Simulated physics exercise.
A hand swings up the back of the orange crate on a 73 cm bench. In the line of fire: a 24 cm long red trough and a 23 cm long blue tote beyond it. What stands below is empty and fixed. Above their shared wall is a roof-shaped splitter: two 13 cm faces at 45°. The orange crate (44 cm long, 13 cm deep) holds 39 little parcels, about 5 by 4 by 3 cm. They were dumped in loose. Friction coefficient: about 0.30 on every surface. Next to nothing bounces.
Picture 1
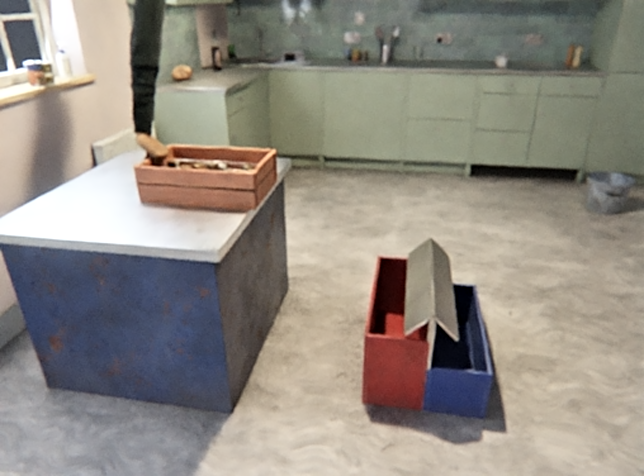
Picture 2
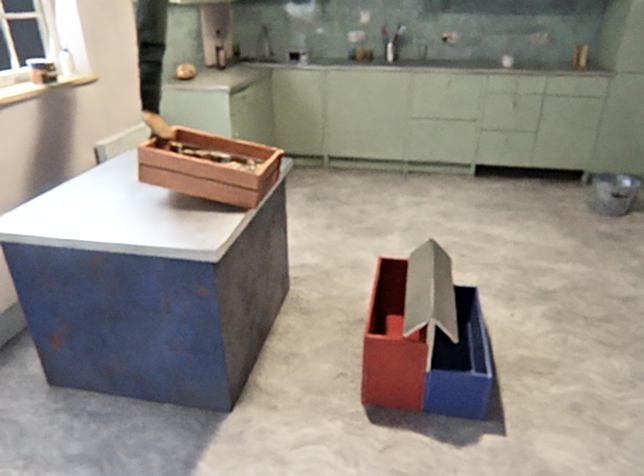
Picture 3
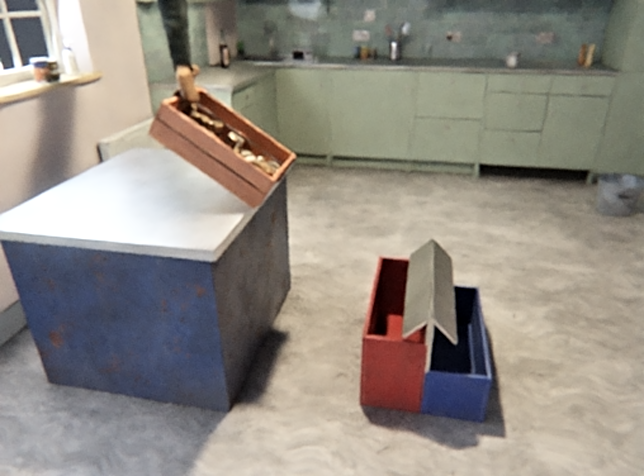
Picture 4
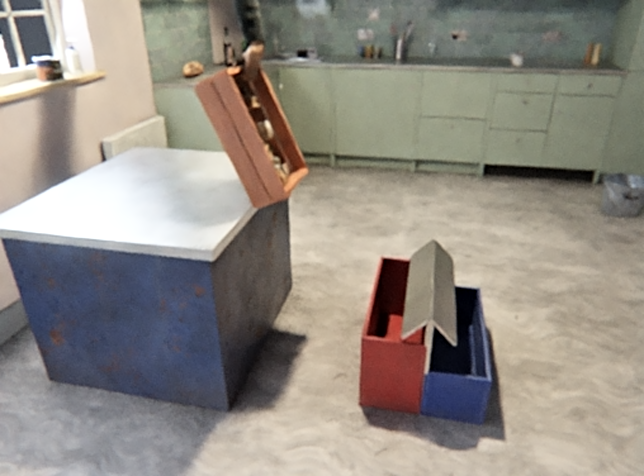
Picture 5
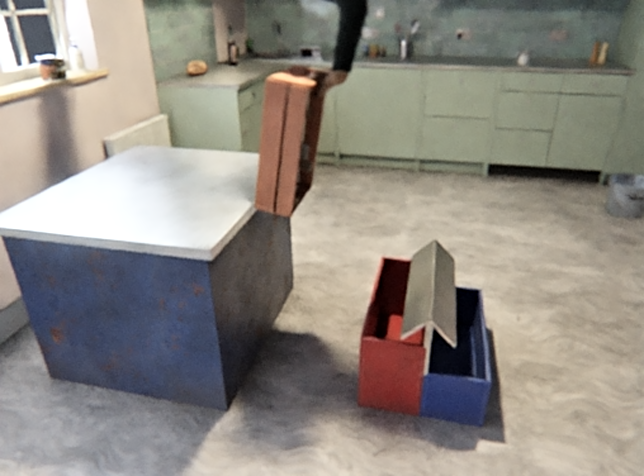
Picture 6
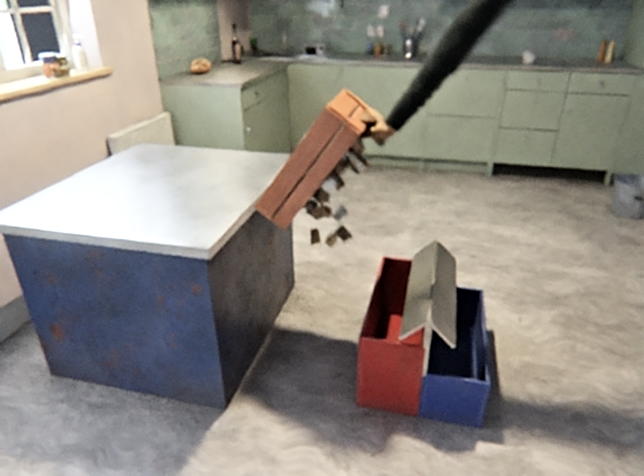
In a kitchen with pale green cabinets, an orange crate of small parcels sits on a white-topped blue bench, near a red trough and blue tote topped by a roof-shaped splitter. A hand swings up the crate's back, tilting it steeply rightward past upright, and several parcels tumble out into the air.
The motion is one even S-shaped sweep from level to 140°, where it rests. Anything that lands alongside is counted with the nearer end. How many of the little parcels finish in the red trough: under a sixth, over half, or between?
Expect between a sixth and a half of the load in the red trough.
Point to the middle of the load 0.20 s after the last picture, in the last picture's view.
At about (360, 284).
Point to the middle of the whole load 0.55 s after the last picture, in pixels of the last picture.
Near (362, 349).
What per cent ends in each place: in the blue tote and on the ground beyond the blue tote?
Roughly 0 and 15 per cent.
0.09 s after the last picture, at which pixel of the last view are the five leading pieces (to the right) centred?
At about (409, 201).
Then, 0.09 s after the last picture, tilt 137°; 6 still in the orange crate and 33 in the air.
Then, 0.20 s after the last picture, tilt 140°; 6 in the red trough, 4 on the ground short of the red trough and 29 in the air.
Then, 0.35 s after the last picture, tilt 140°; 9 in the red trough, 19 on the ground short of the red trough, 2 on the ground beyond the blue tote and 9 in the air.
Outcome (0.55 s after the last picture), 10 in the red trough, 23 on the ground short of the red trough and 6 on the ground beyond the blue tote. Asked share, 10 of 39, 26 per cent.
